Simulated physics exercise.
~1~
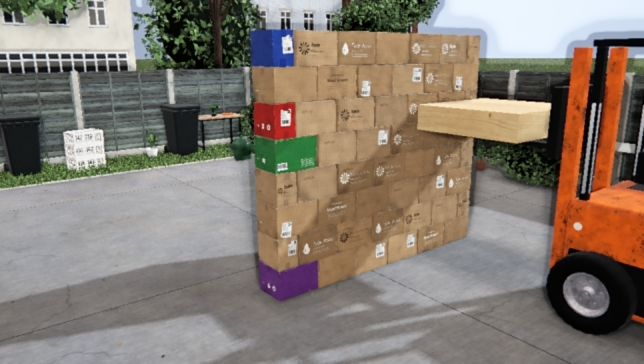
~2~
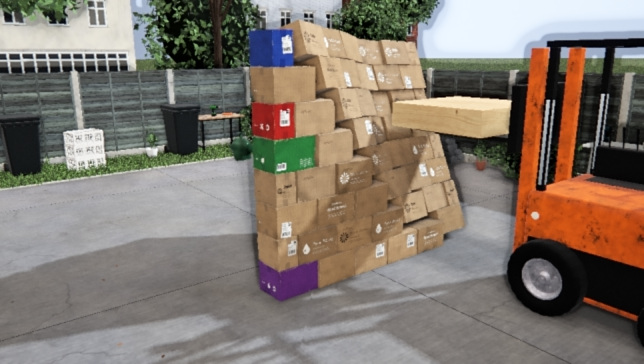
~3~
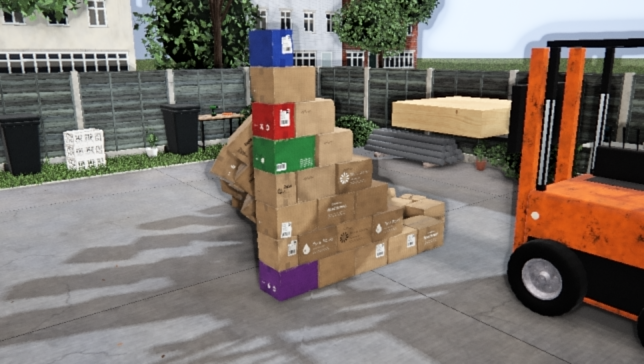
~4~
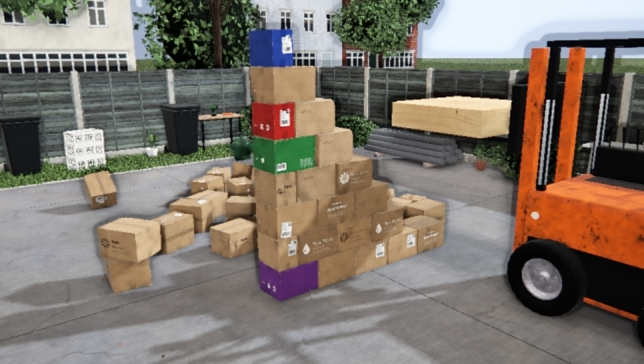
The clip shows an orange forklift driving leftward with a pale block raised, pushing into a tall wall of cardboard boxes in a yard. The upper boxes lean and tumble behind the wall, while the end column with blue, red, green and purple boxes stays standing.
